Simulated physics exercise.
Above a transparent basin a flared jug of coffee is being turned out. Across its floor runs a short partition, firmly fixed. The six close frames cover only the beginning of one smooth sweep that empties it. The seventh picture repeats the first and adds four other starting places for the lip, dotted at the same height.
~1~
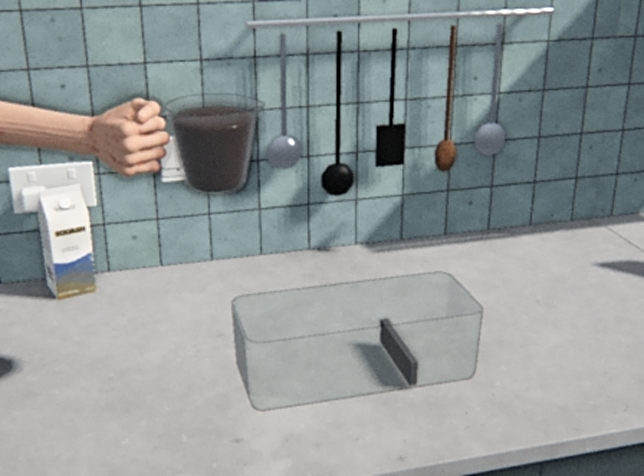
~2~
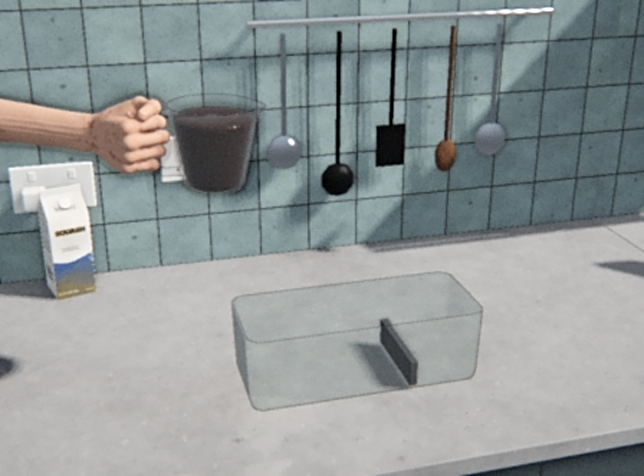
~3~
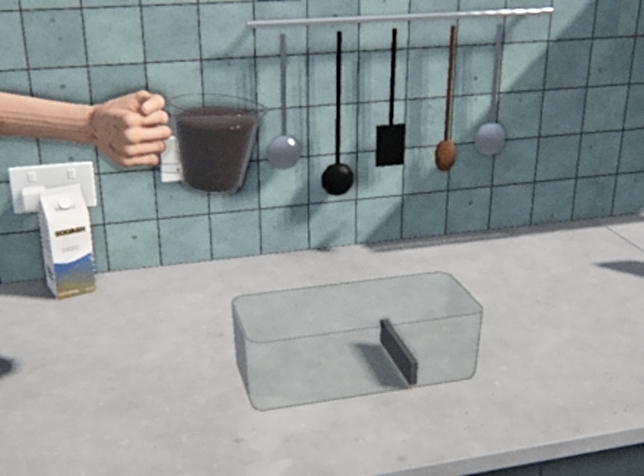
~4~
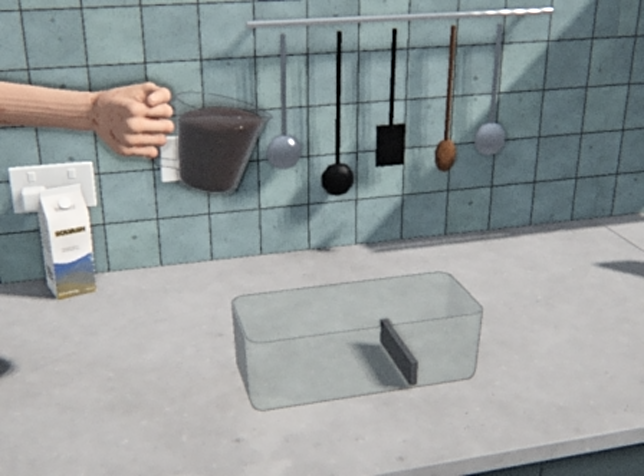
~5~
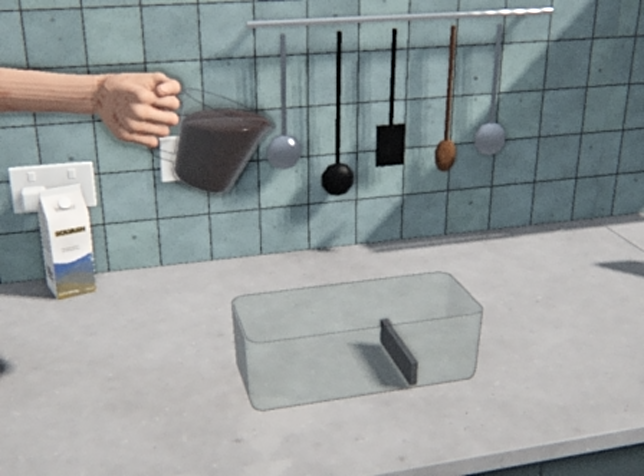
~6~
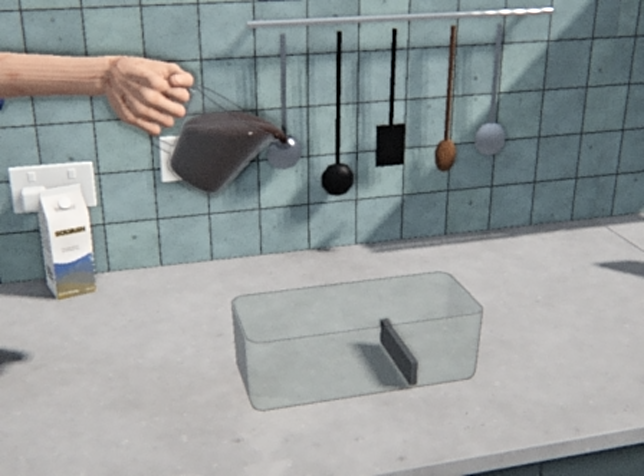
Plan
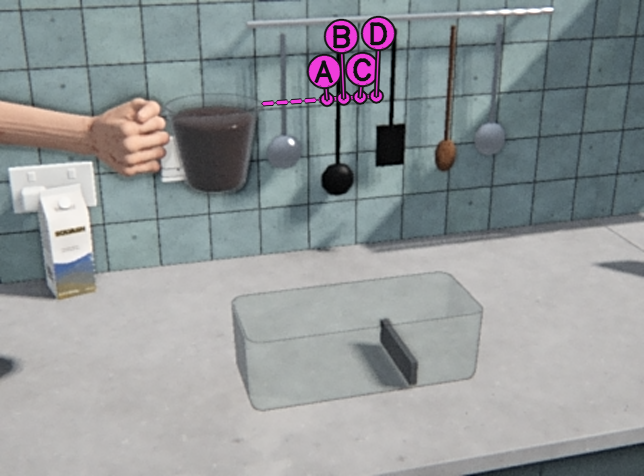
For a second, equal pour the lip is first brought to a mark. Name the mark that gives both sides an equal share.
B beats the others.
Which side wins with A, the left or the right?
The left side.
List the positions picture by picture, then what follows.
In the first frame, upright, lip at (263, 103); basin from (250, 409) to (474, 374); top of the wall at (399, 340); nothing has left yet.
In the second frame, upright, lip at (265, 105); nothing has left yet.
In the third frame, tipped about 6°, lip at (267, 109); nothing has left yet.
In the fourth frame, tipped about 13°, lip at (271, 115); nothing has left yet.
In the fifth frame, tipped about 23°, lip at (275, 125); nothing has left yet.
In the sixth frame, tipped about 34°, lip at (277, 137); coffee is over the lip, down to (283, 142).
On the marked copy, A at (327, 99); B at (343, 98); C at (360, 97); D at (376, 96).
If A is chosen, about 72 % ends left of the wall and 18 % right of it; 10 % is lost outside.
If B is chosen, about 49 % ends left of the wall and 47 % right of it; 4 % is lost outside.
If C is chosen, about 25 % ends left of the wall and 72 % right of it; 3 % is lost outside.
If D is chosen, about 29 % ends left of the wall and 65 % right of it; 5 % is lost outside.
